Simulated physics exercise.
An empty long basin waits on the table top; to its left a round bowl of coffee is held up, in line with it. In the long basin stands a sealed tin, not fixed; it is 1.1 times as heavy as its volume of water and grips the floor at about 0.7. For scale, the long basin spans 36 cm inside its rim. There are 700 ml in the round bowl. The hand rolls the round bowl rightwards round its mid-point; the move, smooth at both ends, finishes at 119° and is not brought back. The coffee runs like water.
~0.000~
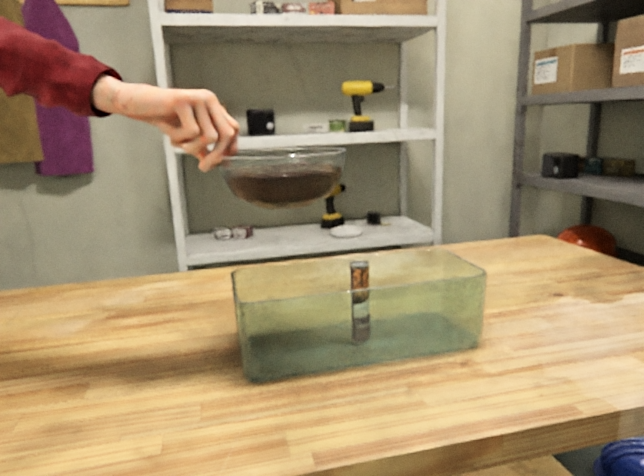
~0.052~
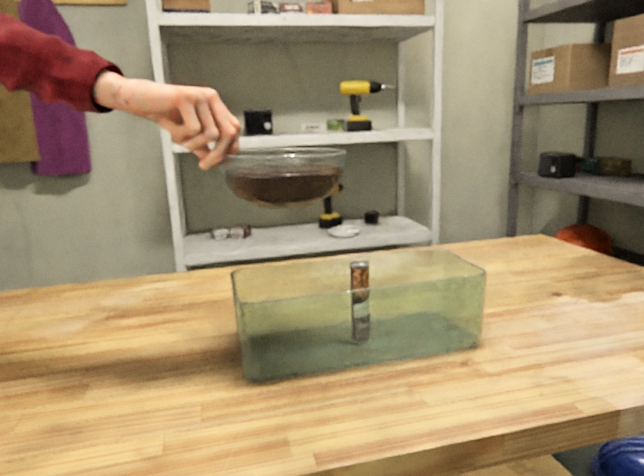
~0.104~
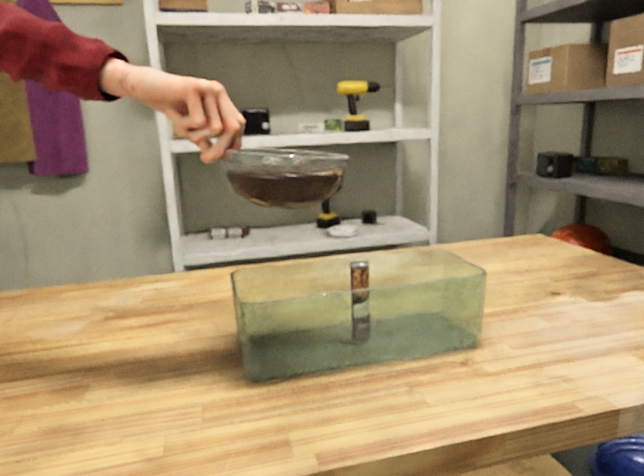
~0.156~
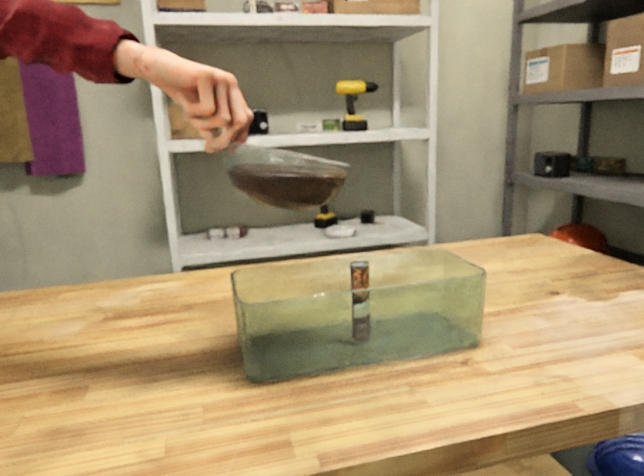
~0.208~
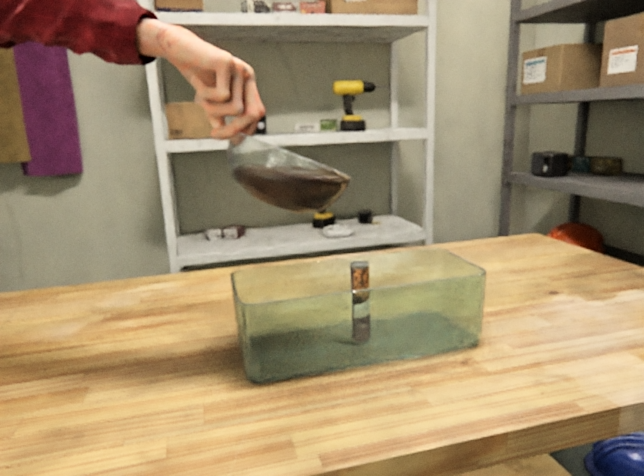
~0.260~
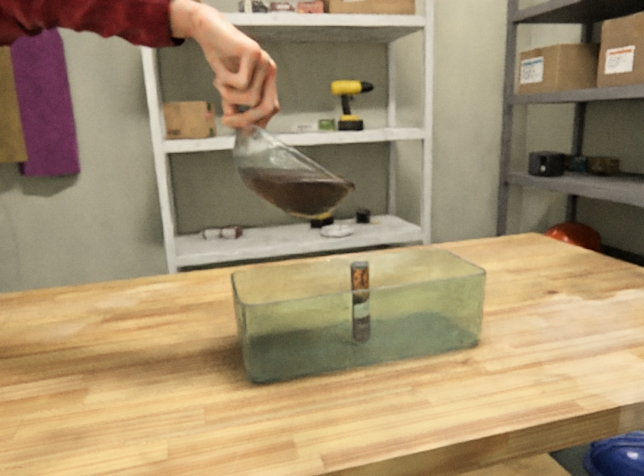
Above a long basin on a wooden table, a hand steadily tilts a round bowl of coffee rightwards.
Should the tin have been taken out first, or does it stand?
The tin keeps standing.
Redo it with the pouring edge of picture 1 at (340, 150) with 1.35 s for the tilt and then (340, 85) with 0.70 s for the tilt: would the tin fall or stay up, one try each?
First it remains upright; then it remains upright.
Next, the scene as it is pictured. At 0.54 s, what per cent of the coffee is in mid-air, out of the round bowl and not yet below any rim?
Near 28 in a hundred.
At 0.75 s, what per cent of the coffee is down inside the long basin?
Near 96 in a hundred.
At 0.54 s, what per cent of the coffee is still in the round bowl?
Near 4 in a hundred.
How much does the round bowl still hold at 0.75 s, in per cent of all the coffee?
About 0 per cent.
By 0.54 s the tilt is 105° and 4 per cent is still to pour; the tin stands where it began.
By 0.75 s the tilt is 119° and 0 per cent is still to pour; the tin stands where it began.
By 0.96 s the tilt is 119° and 0 per cent is still to pour; the tin stands where it began.
By 1.20 s the tilt is 119° and 0 per cent is still to pour; the tin stands where it began.
At rest the tin stands where it began.
